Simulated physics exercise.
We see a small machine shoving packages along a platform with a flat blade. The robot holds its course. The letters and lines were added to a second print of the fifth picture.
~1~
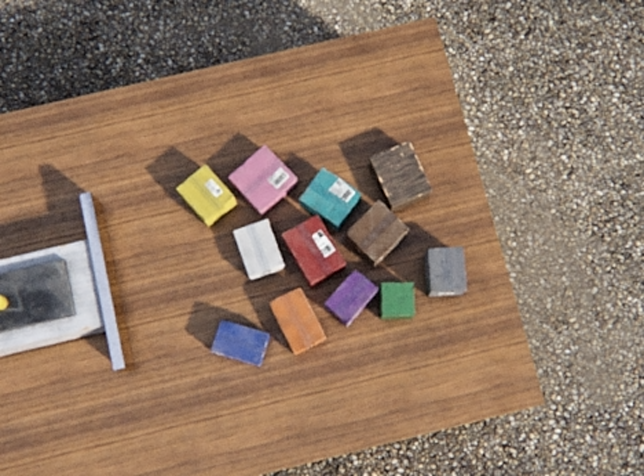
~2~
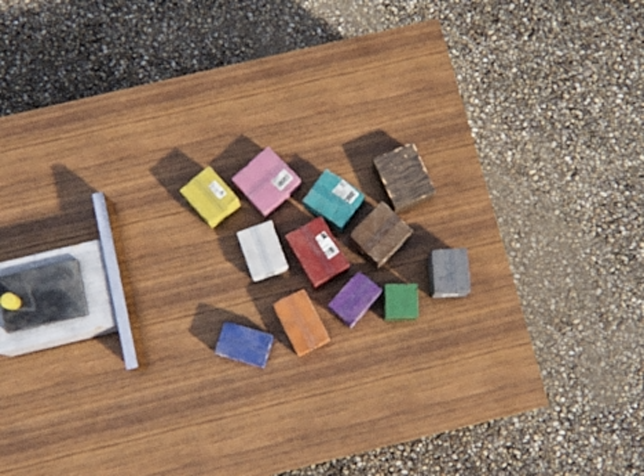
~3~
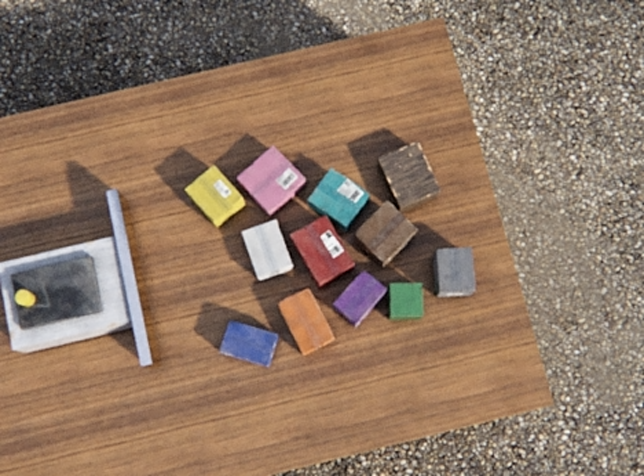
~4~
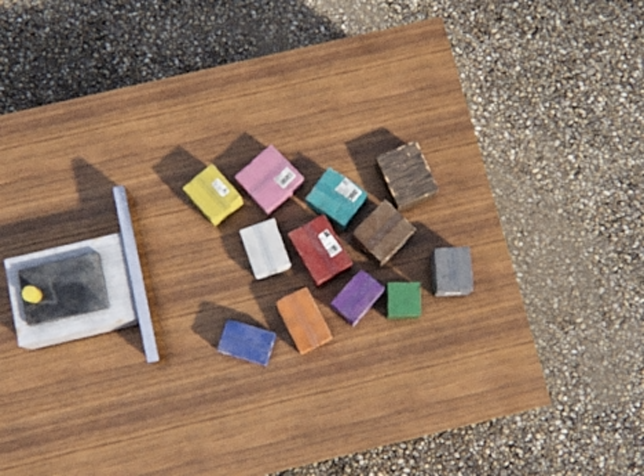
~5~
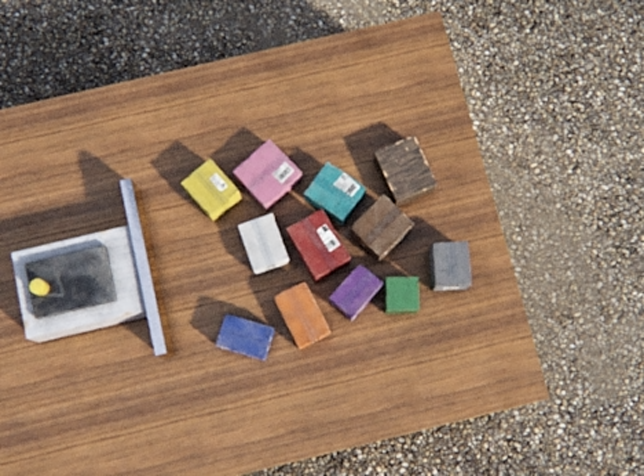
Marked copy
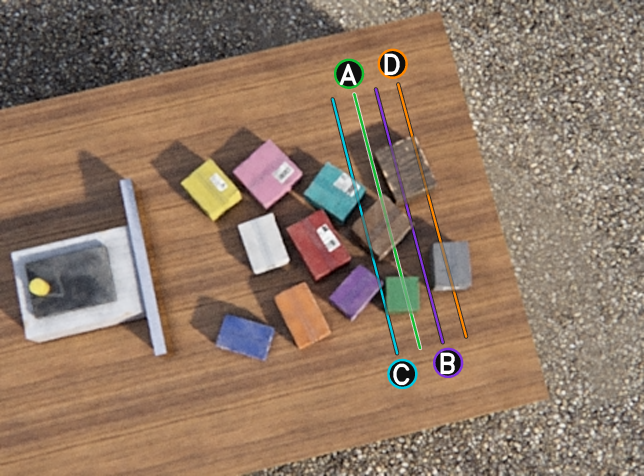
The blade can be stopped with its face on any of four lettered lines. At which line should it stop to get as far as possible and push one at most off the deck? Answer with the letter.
A is the last line within the limit.
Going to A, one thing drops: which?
It is the black crate.
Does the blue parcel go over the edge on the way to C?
No.
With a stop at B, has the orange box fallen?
No.
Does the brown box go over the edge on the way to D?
Yes.
On the marked copy, A at (386, 218); B at (408, 212); C at (364, 223); D at (431, 207).
With A. Early on, robot (165, 260); blue parcel (284, 337); orange box (320, 311).
Further on, robot (254, 239); black crate (434, 155); grey parcel (457, 269).
At the end, robot (320, 224); black crate over the edge; brown box (492, 215); one fallen.
As for the rest, B drops four; C is within the limit but short; D drops four.
